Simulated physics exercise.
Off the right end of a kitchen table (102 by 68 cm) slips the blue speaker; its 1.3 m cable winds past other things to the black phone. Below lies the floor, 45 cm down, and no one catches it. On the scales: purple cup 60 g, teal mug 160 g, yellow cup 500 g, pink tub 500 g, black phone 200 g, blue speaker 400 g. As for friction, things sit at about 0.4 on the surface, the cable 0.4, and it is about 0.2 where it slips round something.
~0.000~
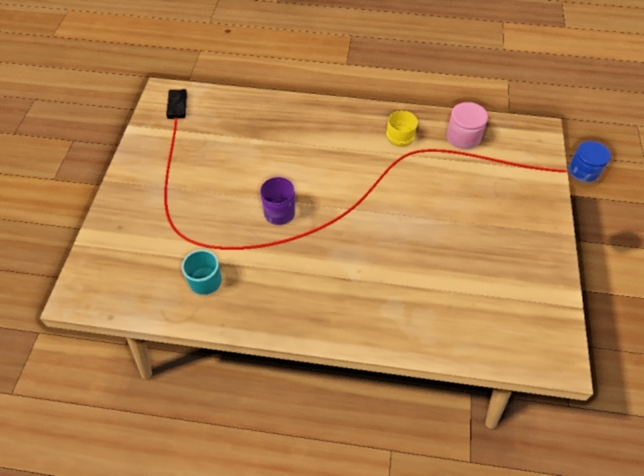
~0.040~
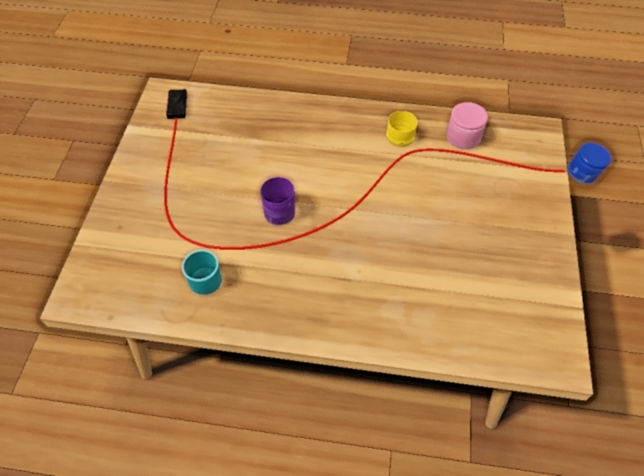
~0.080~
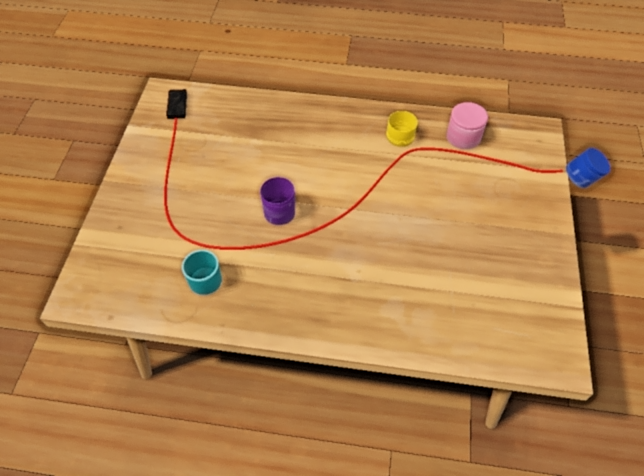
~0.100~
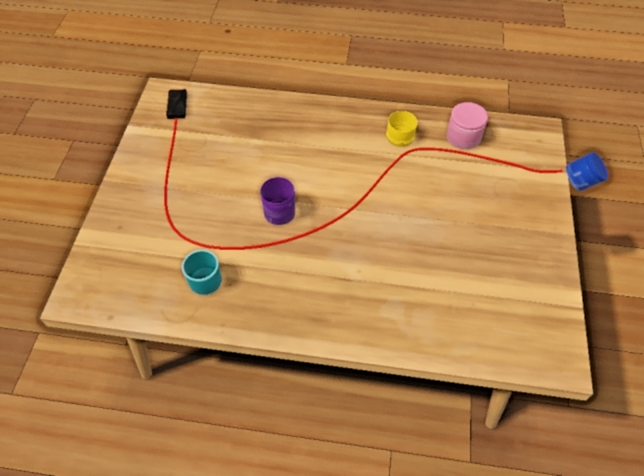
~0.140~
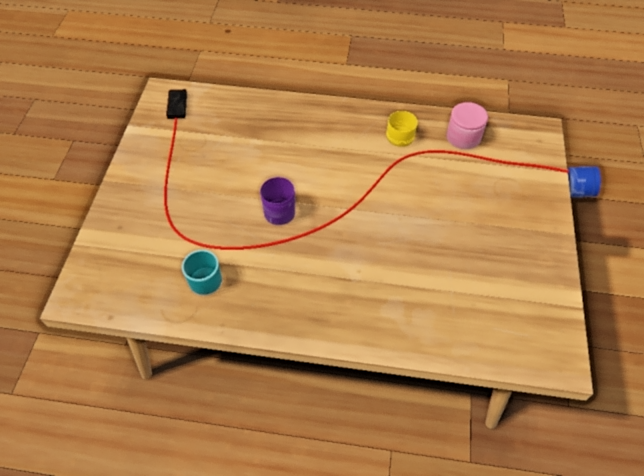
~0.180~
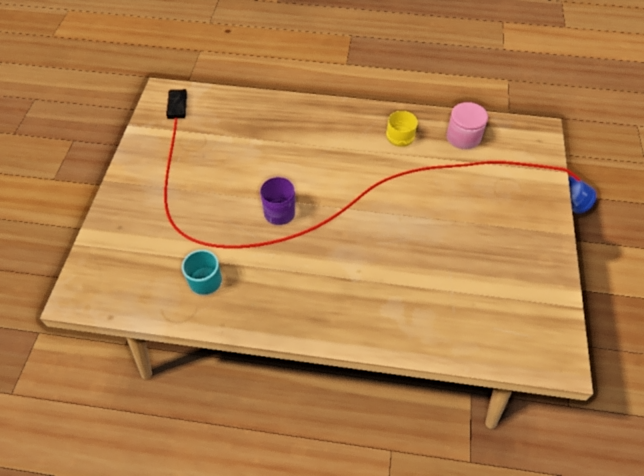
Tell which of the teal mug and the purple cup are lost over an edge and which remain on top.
Outcome: Teal mug remains on top, purple cup is lost over an edge.
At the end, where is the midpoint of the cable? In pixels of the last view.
I'd point to close to (460, 149) in the last picture.
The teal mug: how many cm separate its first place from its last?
The teal mug ends 0 cm from where it began.
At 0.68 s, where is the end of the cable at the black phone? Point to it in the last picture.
Roughly (214, 124).
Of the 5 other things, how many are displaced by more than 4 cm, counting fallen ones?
2.
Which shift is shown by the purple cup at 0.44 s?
For the purple cup, that comes to 20 cm.
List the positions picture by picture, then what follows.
The first picture shows teal mug (200, 265); purple cup (277, 190); cable runs through (508, 163) (399, 160) (322, 227) (202, 245) (169, 165).
The second picture shows blue speaker (594, 154); cable runs through (507, 163) (322, 227) (169, 165).
The third picture shows blue speaker (588, 168); cable runs through (505, 162) (322, 227) (169, 165).
The fourth picture shows blue speaker (587, 172); cable runs through (505, 162) (322, 227) (169, 165).
The fifth picture shows blue speaker (583, 182); cable runs through (510, 163) (322, 227) (169, 165).
The sixth picture shows teal mug (200, 265); purple cup (277, 190); cable runs through (528, 165) (416, 170) (323, 223) (205, 244) (169, 165).
At 0.4 s, the cable's tail end at (208, 123); purple cup 22 cm off its start, black phone 5 cm off its start, blue speaker over the edge.
At 0.7 s, the cable's tail end at (214, 124); purple cup over the edge, black phone 7 cm off its start, blue speaker over the edge.
At 0.9 s, the cable's tail end at (214, 124); purple cup over the edge, black phone 7 cm off its start at (197, 114), blue speaker over the edge.
At 1.2 s, the cable's tail end at (214, 124); purple cup over the edge, black phone 7 cm off its start, blue speaker over the edge.
At 2.4 s, the cable's tail end at (214, 124); purple cup over the edge, teal mug 0 cm off its start at (200, 265), black phone 7 cm off its start at (197, 114), blue speaker over the edge.
